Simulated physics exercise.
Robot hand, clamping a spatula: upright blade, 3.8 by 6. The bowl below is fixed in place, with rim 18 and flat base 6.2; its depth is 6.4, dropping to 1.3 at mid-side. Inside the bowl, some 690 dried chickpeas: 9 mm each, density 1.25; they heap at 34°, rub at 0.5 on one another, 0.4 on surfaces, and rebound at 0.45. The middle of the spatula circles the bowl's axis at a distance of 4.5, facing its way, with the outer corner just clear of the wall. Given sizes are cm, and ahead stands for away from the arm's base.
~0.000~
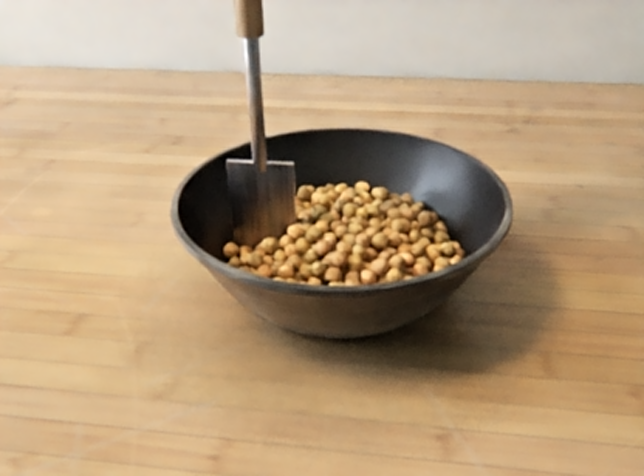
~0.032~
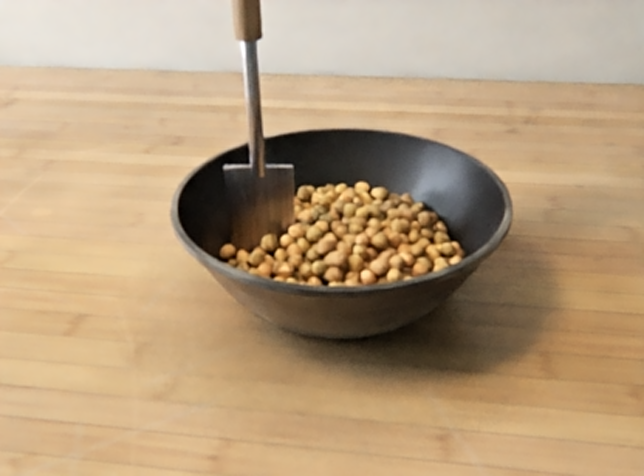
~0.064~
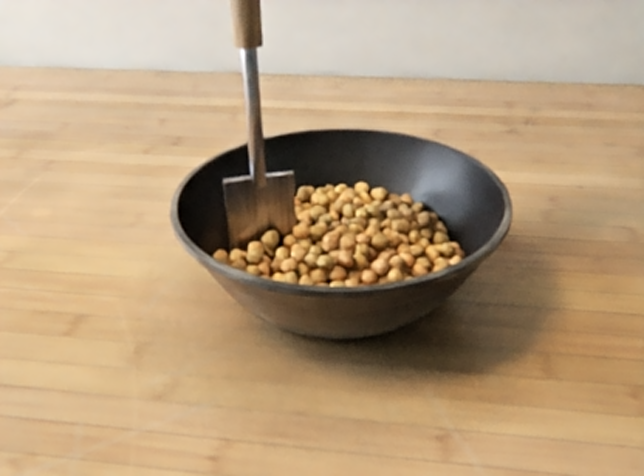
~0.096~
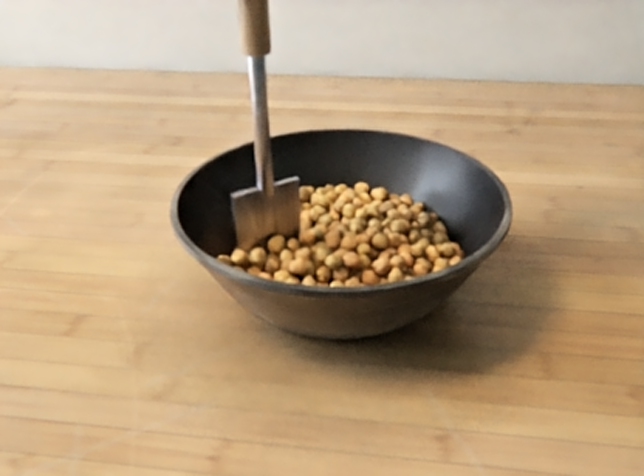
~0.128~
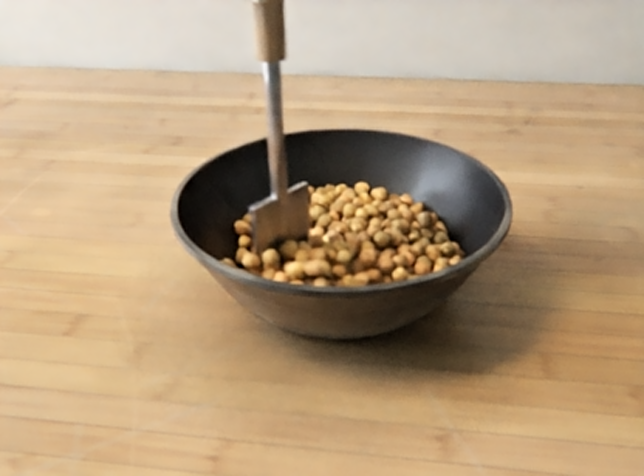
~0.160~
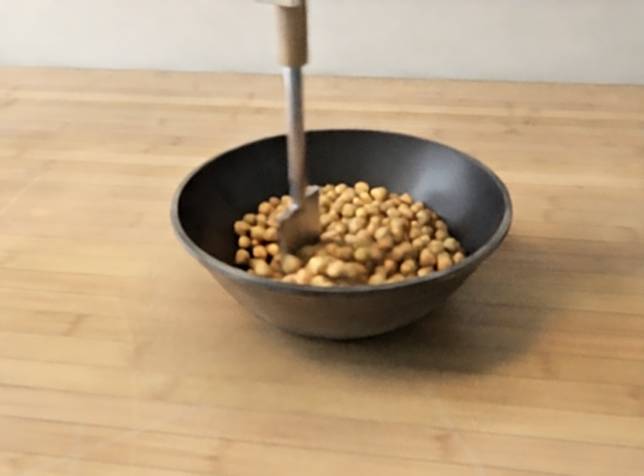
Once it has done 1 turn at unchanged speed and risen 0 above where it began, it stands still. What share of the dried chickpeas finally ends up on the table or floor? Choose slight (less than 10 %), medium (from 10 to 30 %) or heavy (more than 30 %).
The share is slight.
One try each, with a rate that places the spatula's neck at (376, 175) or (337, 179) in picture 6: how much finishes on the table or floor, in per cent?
About 25 and 15 per cent.
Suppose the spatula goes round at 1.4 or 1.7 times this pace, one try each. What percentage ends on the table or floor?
First try close to 20, second close to 25, in per cent.
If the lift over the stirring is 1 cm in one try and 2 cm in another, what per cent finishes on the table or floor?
I'd say some 5 per cent, and some 5 per cent.
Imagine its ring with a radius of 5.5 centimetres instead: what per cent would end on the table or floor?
Close to 5 in a hundred then.
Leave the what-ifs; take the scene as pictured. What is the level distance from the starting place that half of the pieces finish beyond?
Some 6 centimetres or so.
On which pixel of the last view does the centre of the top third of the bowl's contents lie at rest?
In the final view it lies around (271, 252).
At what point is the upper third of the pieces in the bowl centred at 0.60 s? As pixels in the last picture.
I'd point to about (289, 180).
After 0.38 s, 182° round, highest piece 8 above the table; 683 in the bowl, 3 in flight or on the tool.
After 0.60 s, 294° round, highest piece 8 above the table; 655 in the bowl, 21 on the table or floor, 10 in flight or on the tool.
After 0.91 s, 0° round, highest piece 6 above the table; 648 in the bowl, 38 on the table or floor.
After 1.61 s, 0° round, highest piece 6 above the table; 648 in the bowl, 38 on the table or floor.
At rest, 648 in the bowl, 38 on the table or floor. That is 6 % on the table or floor.
